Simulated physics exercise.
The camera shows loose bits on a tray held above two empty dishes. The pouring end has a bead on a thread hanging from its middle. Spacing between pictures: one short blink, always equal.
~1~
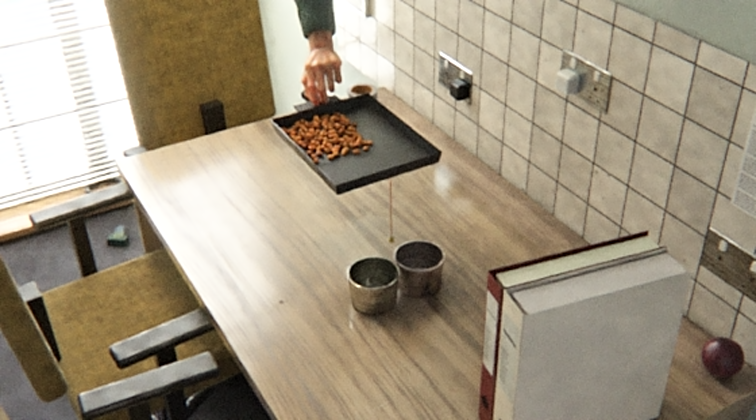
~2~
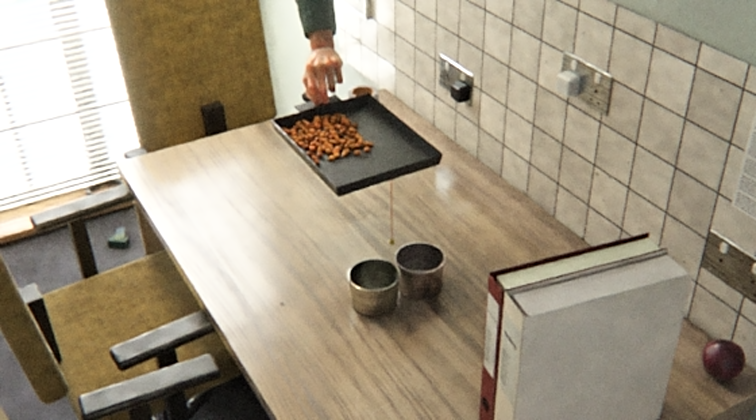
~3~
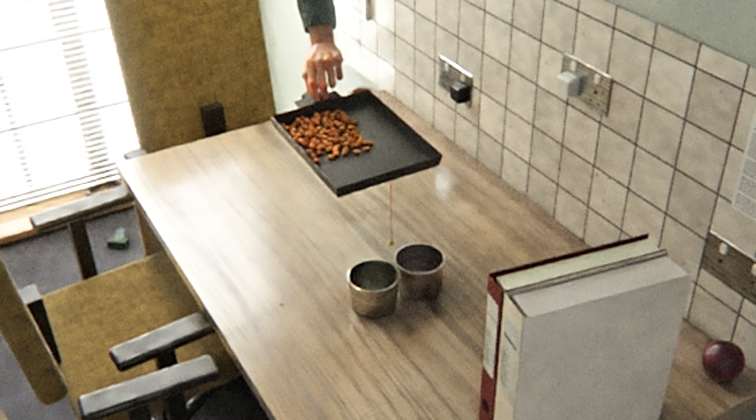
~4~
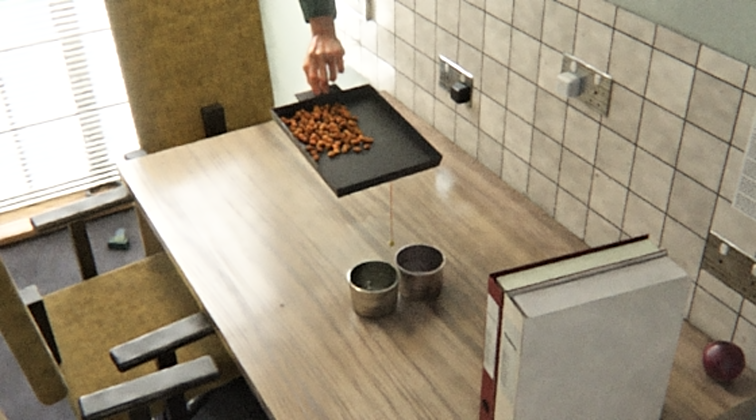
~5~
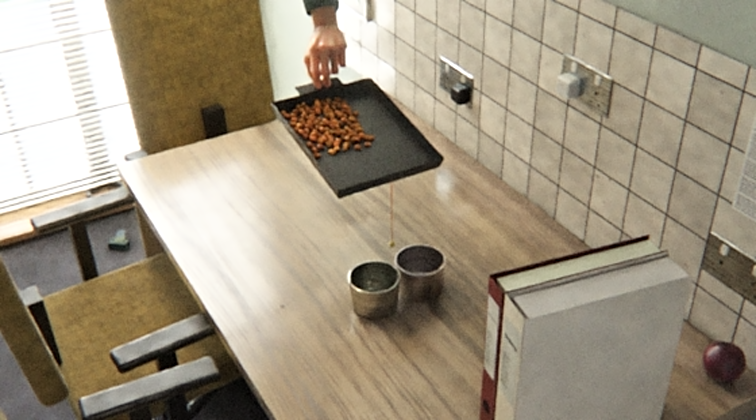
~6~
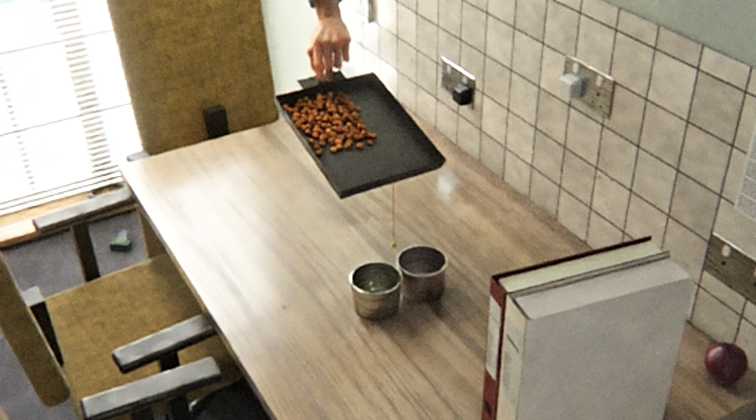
At the start, a hand holds a dark tray of brown bits level above a wooden table, with two small metal dishes below and a bead hanging on a thread. The hand then gradually raises the tray's back end, tilting it slightly toward the dishes, while the bits stay bunched near the hand.
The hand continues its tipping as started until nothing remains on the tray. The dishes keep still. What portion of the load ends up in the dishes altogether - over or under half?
Most is saved.
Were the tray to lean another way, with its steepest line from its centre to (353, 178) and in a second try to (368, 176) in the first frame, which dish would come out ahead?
Result of try 1 is the left side, of try 2 the left side.
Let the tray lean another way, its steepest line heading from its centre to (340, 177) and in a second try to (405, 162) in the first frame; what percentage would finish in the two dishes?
For the first aim it is 10 in a hundred, for the second 10 in a hundred.
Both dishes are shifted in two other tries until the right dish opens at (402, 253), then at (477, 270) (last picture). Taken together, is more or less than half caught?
Short of half, then Short of half.
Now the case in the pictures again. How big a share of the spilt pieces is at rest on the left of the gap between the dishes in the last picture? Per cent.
Near 0 in a hundred.
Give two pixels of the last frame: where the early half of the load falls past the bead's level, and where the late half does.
I'd say around (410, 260) at first, then around (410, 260).
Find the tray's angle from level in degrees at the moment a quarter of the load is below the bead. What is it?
It is at around 105 degrees.
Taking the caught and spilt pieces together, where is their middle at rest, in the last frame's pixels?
(416, 289).
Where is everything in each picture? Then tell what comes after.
Corners of the pouring end near (337, 184) and (439, 151), level; middle of the load near (328, 134), bits of cat kibble; left dish near (386, 298); right dish near (432, 280); bead on its thread near (391, 240), in the first frame.
Corners of the pouring end near (338, 185) and (440, 153), level; middle of the load near (328, 135), in the second frame.
Corners of the pouring end near (338, 187) and (440, 154), tipped barely, level across its low end; middle of the load near (328, 132), in the third frame.
Corners of the pouring end near (338, 187) and (440, 156), tipped a little, level across its low end; middle of the load near (328, 128), in the fourth frame.
Corners of the pouring end near (339, 188) and (441, 157), tipped a little, level across its low end; middle of the load near (329, 123), in the fifth frame.
Corners of the pouring end near (341, 190) and (443, 159), tipped a little, level across its low end; middle of the load near (331, 119); left dish near (389, 303); right dish near (435, 285), in the sixth frame.
Shortly afterwards, tray tipped steeply; the bulk on the tray; a little in the air.
Next, tray tipped right over; near two thirds on the tray; a little in the left dish; a little in the right dish; a little outside both; a little in the air.
Some moments later, tray tipped past a quarter turn; near a third in the left dish; near half in the right dish; near a quarter outside both.
In the end, tray tipped past a quarter turn; near a third in the left dish; near half in the right dish; near a quarter outside both.
